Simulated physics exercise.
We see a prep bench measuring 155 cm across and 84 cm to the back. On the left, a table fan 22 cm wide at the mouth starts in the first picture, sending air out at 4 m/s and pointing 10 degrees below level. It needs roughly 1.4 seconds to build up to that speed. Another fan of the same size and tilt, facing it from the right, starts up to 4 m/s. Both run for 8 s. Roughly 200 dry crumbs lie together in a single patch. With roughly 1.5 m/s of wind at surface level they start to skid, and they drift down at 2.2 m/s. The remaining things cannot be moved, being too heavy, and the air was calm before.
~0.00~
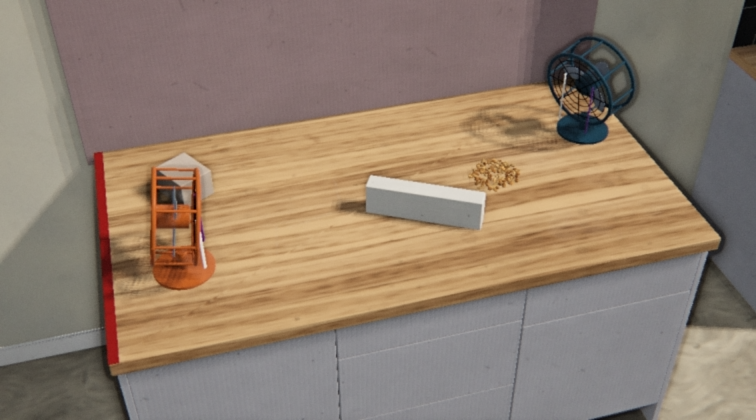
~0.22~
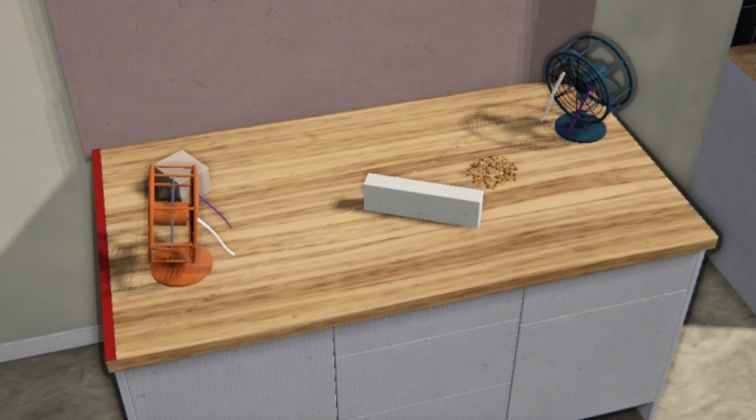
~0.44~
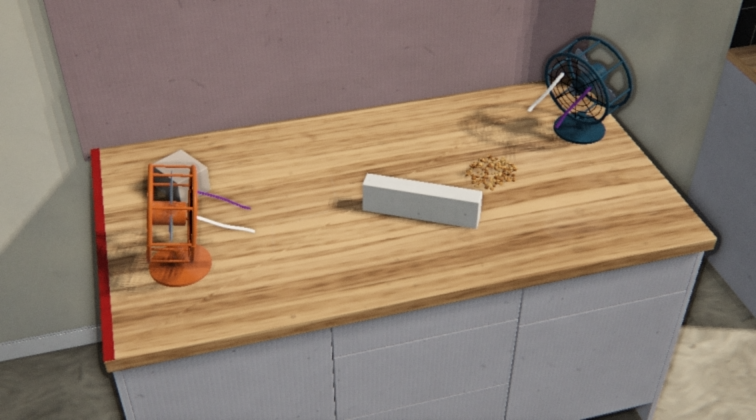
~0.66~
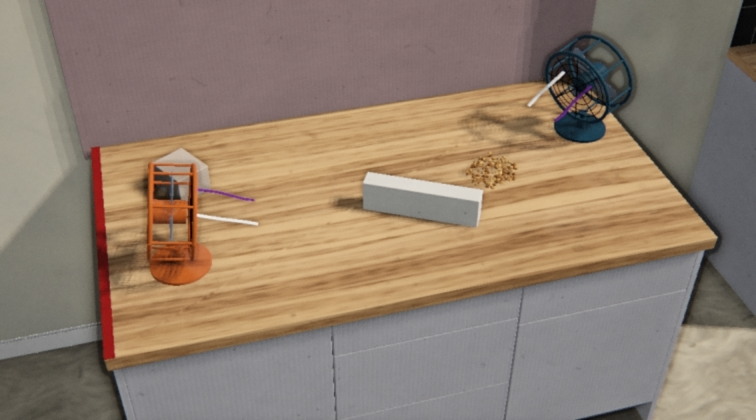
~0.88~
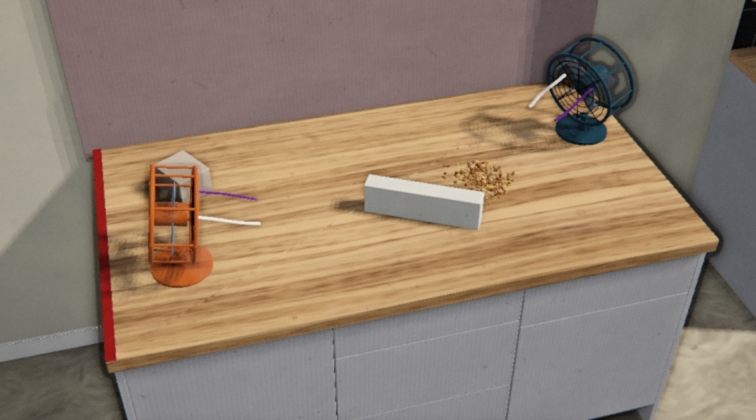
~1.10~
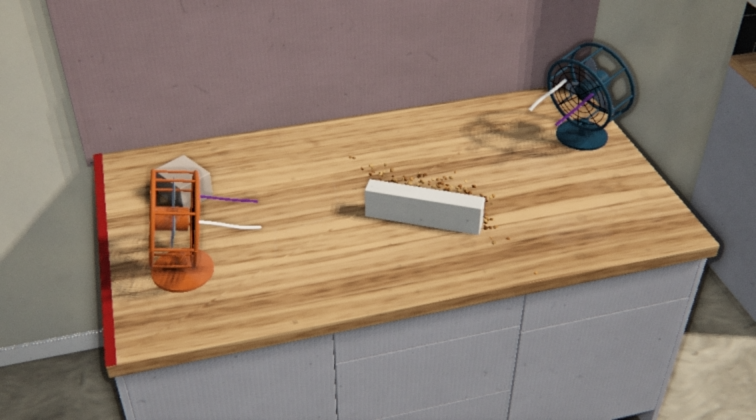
A wooden-topped prep bench with pale grey drawers stands against a mauve wall, seen from above and in front. An orange fan and a pale block sit near the red left edge, a dark blue fan at back right, and golden-brown crumbs behind a whitish plank. White and purple streamers lift from both fans, then the crumbs spread leftward behind the plank, some rounding its right end, while the view barely shifts.
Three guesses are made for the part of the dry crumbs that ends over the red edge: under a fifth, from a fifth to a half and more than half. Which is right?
Over the red edge you'd find more than one in two of them.
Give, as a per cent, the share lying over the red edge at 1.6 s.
I'd put it at some 0 %.
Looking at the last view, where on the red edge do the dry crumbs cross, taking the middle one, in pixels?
(94, 161).
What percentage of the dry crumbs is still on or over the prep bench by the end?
Roughly 2 in a hundred.
After 1.6 s, 90 % are still on the top, 0 % are over the red edge; the middle of those left on the top is near (263, 129).
After 2.6 s, 13 % are still on the top, 74 % are over the red edge.
After 4.4 s, 4 % are still on the top, 82 % are over the red edge.
After 8.0 s, at the end, 84 % are over the red edge.
